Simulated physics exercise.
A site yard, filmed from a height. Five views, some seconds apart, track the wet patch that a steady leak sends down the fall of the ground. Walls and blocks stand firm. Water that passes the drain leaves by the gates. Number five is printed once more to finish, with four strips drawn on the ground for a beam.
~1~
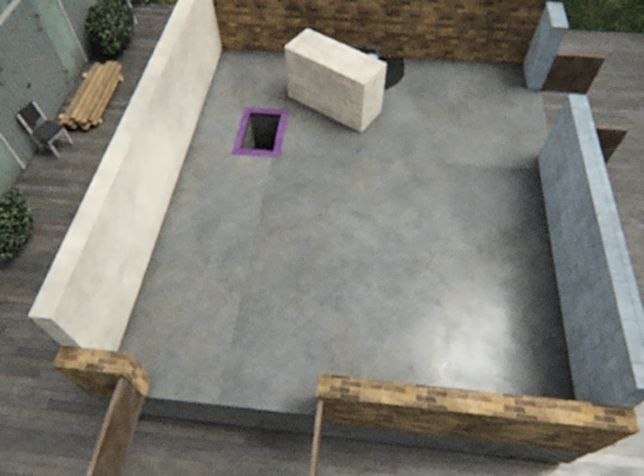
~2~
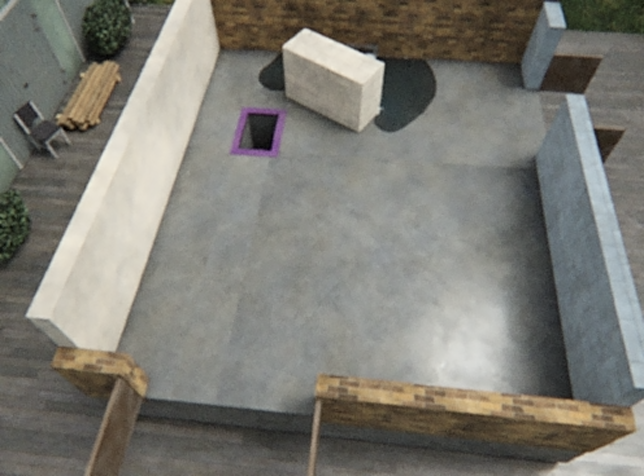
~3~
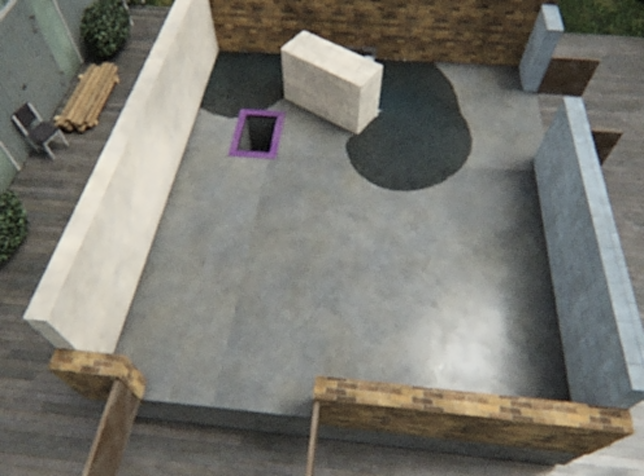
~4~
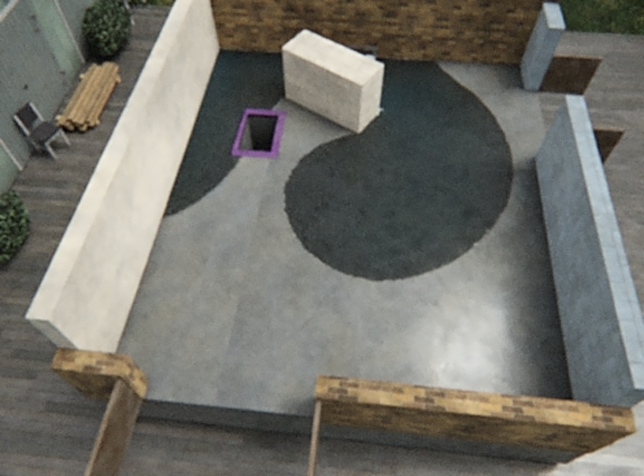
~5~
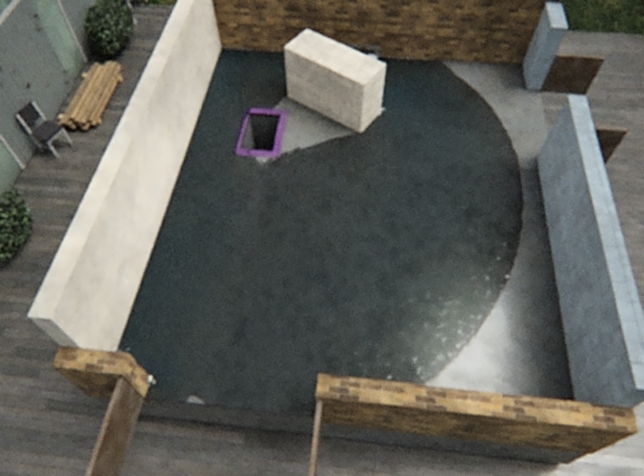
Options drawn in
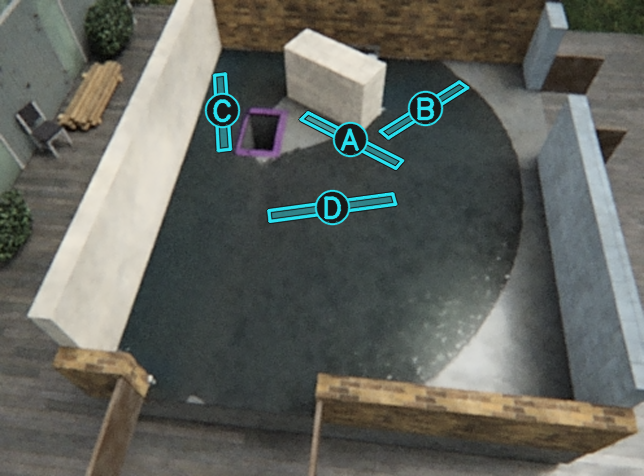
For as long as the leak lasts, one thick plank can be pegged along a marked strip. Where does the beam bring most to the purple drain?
The best place is C.
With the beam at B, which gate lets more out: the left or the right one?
More leaves on the left.
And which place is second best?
It is B.
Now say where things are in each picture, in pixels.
Outfall at (364, 51); purple drain at (261, 132); open gate at (234, 387); open gate at (532, 121); front seen at (398, 72), 4 % of the ground wet; purple drain still dry, in the first picture.
Front seen at (265, 81), 10 % of the ground wet; purple drain still dry, in the second picture.
Front seen at (443, 176), 23 % of the ground wet; purple drain still dry, in the third picture.
Front seen at (434, 267), 44 % of the ground wet; purple drain still dry, in the fourth picture.
Front seen at (137, 320), 77 % of the ground wet; purple drain taking water, in the fifth picture.
On the marked copy, A from (304, 116) to (399, 164); B from (384, 134) to (463, 84); C from (219, 74) to (224, 149); D from (269, 215) to (394, 198).
For place A, about 8 % of the stream goes into the purple drain, about 92 % out by the gates.
For place B, about 14 % of the stream goes into the purple drain, about 86 % out by the gates.
For place C, about 36 % of the stream goes into the purple drain, about 64 % out by the gates.
For place D, about 8 % of the stream goes into the purple drain, about 92 % out by the gates.
